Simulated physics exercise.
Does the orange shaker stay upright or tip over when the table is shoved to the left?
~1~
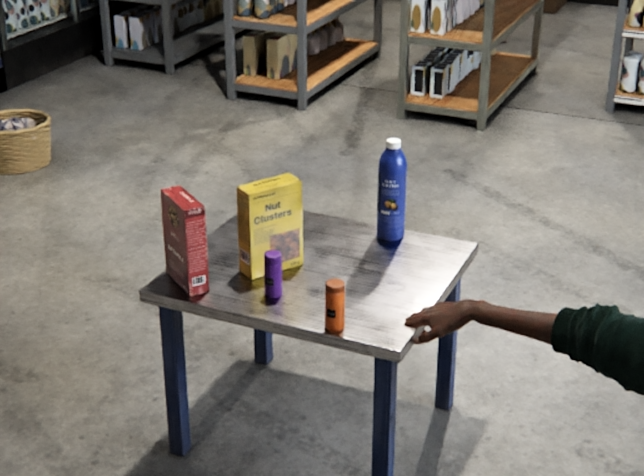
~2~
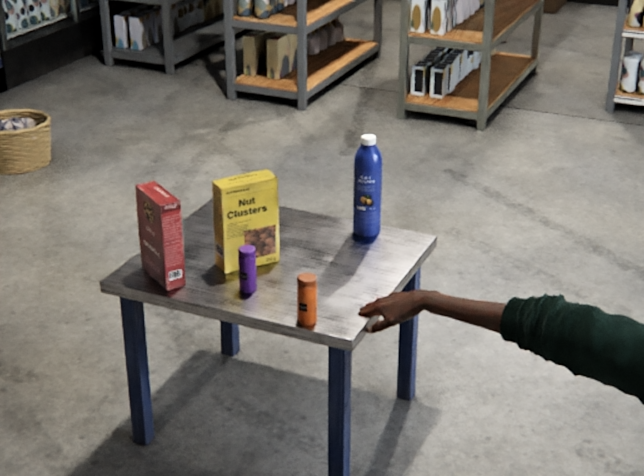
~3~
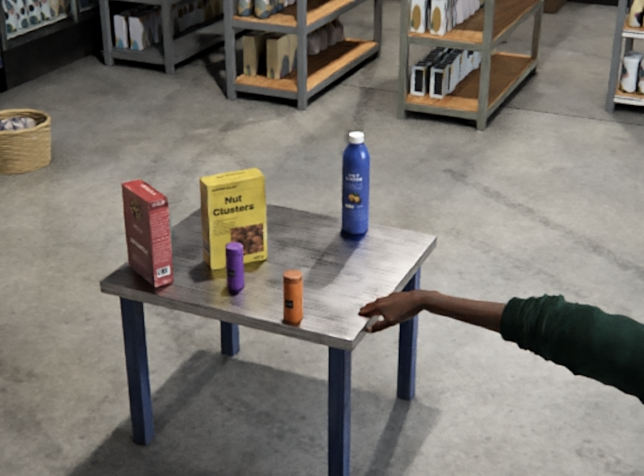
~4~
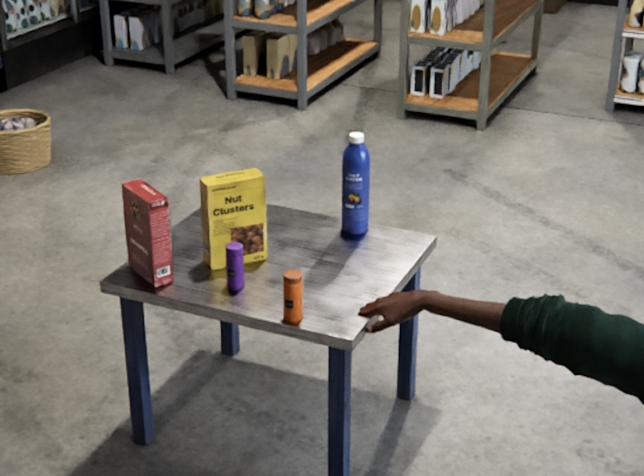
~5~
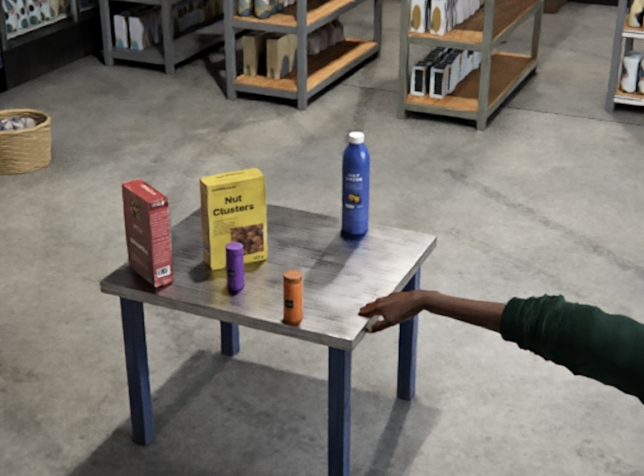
The orange shaker stays upright. It shifts left with the table, slides a little farther once the table stops, and comes to rest still standing.
